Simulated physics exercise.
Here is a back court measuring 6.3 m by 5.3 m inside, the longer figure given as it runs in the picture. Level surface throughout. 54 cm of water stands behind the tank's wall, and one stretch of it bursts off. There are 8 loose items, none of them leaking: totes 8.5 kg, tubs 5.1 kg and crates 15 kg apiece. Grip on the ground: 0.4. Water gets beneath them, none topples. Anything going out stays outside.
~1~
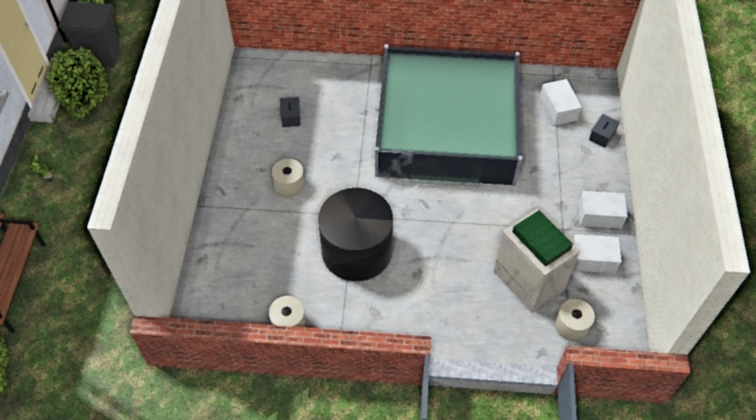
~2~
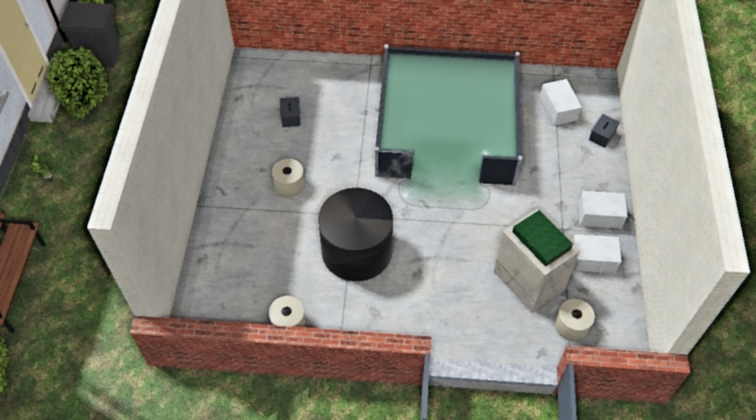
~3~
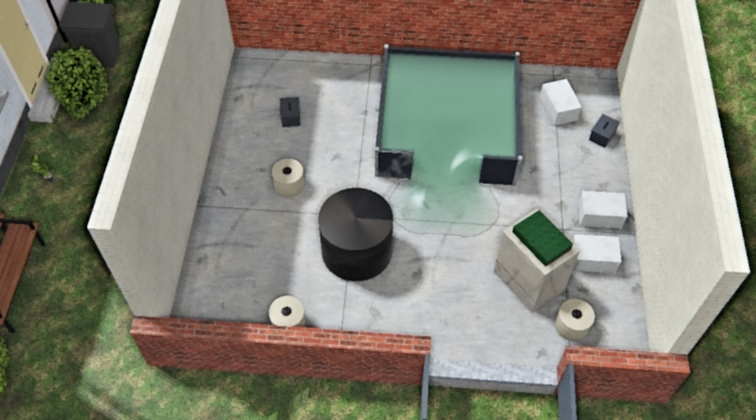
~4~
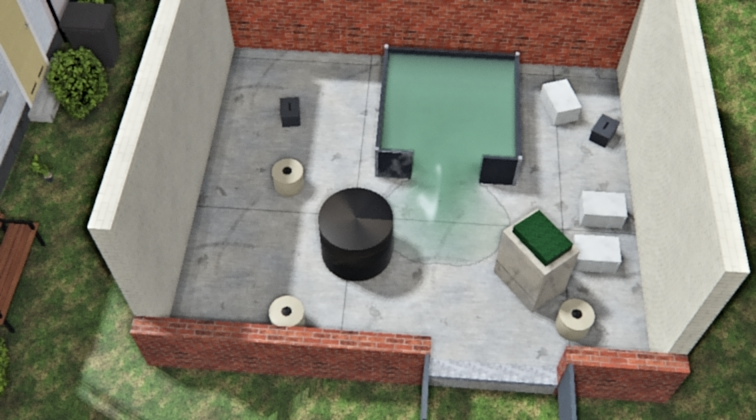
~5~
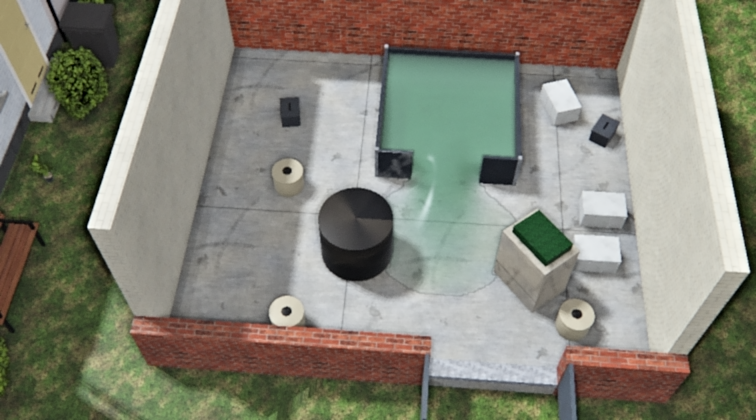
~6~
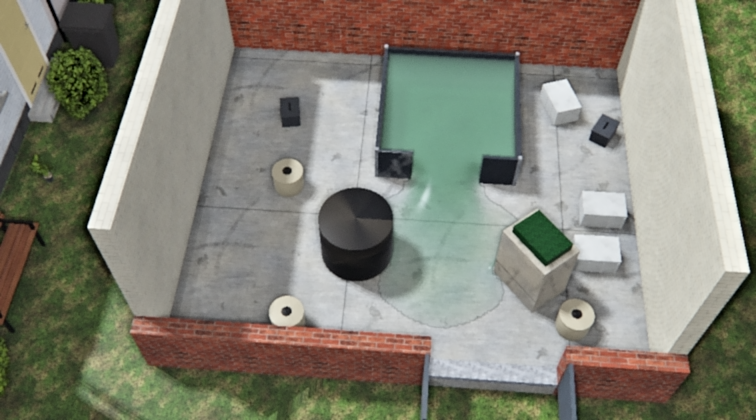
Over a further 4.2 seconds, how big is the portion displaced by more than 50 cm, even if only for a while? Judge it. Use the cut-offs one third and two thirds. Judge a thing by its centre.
Under a third.
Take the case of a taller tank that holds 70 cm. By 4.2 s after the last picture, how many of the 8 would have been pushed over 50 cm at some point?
2.
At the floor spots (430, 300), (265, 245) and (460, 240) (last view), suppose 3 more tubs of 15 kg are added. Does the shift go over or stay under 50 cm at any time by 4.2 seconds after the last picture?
In that order: More, under, more.
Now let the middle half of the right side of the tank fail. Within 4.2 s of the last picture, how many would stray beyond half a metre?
Result: 5.
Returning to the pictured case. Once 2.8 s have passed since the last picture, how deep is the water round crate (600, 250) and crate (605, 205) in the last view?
About 3 and 4 cm.
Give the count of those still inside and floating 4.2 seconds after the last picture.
Count: 1.
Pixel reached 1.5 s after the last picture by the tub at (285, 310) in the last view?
About pixel (267, 295).
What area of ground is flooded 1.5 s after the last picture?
About 15 m2.
Then, 0.4 s after the last picture 0 of 8 are over 50 cm from their spots; 0 afloat.
Then, 1.5 s after the last picture 0 of 8 are over 50 cm from their spots; 0 afloat.
Then, 2.8 s after the last picture 1 of 8 are over 50 cm from their spots; 1 afloat.
Then, 4.2 s after the last picture 1 of 8 are over 50 cm from their spots, and 1 have been at some point; 1 afloat.
